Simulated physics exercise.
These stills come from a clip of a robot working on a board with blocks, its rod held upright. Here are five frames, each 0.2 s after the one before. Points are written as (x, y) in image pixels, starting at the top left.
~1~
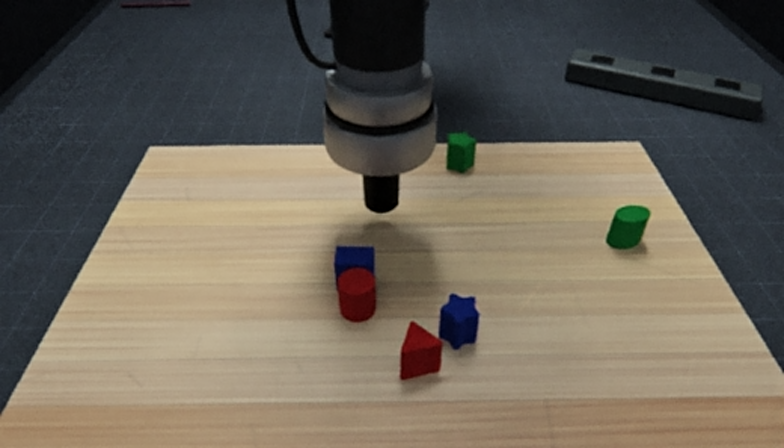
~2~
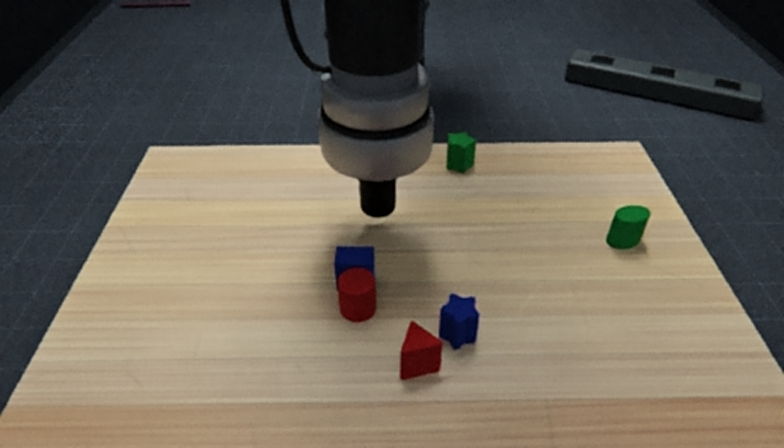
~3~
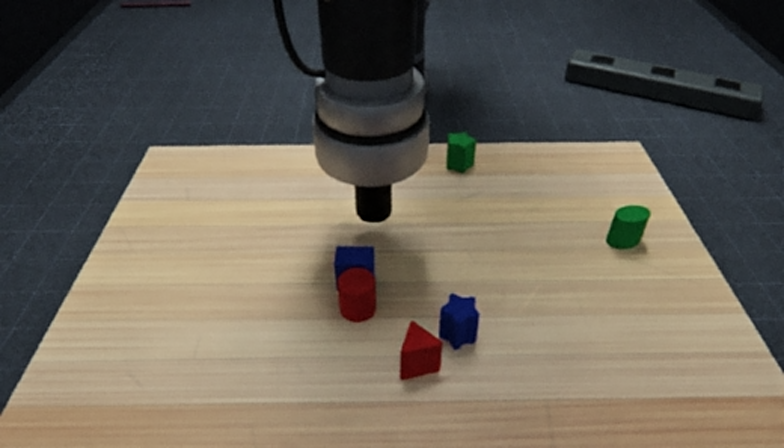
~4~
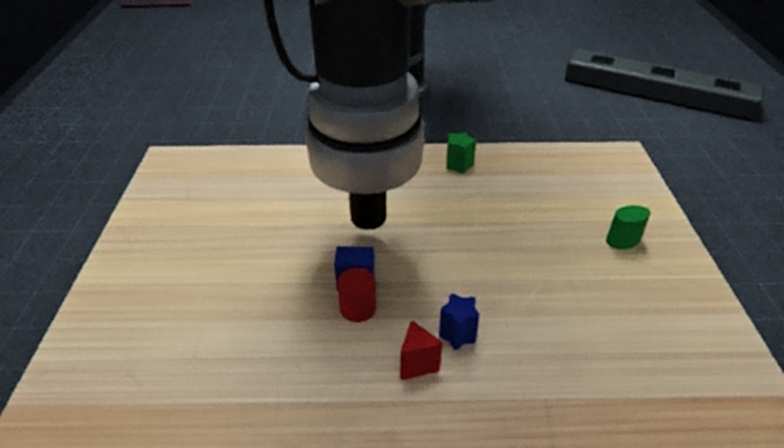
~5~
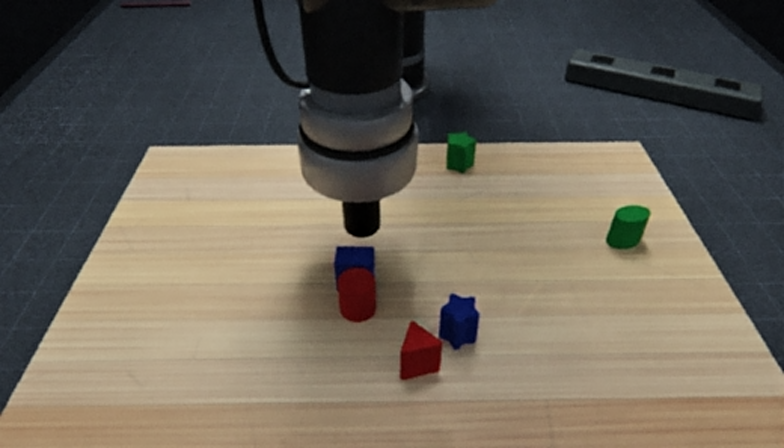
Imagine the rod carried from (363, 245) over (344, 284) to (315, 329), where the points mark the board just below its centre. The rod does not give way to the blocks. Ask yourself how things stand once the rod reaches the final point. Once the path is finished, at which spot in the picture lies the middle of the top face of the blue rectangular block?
Most likely (331, 326).
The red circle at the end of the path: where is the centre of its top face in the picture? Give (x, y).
It will likely be found at (365, 336).
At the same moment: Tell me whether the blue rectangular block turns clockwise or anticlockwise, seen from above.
Against the clock.
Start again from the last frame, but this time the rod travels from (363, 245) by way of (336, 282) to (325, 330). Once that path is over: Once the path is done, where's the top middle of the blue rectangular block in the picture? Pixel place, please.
My prediction: (347, 325).
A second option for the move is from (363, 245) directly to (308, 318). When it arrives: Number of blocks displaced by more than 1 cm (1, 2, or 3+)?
I reckon the push displaces two of the blocks by more than 1 cm.
On the path given first. One third of the way, rod (350, 253); blue rectangular block (352, 267), turned 15° anticlockwise; red circle (357, 291).
Two thirds of the way, rod (333, 281); blue rectangular block (340, 298), turned 30° anticlockwise; red circle (359, 319).
At the end, rod (312, 311); blue rectangular block (331, 326), turned 55° anticlockwise; red circle (365, 336).
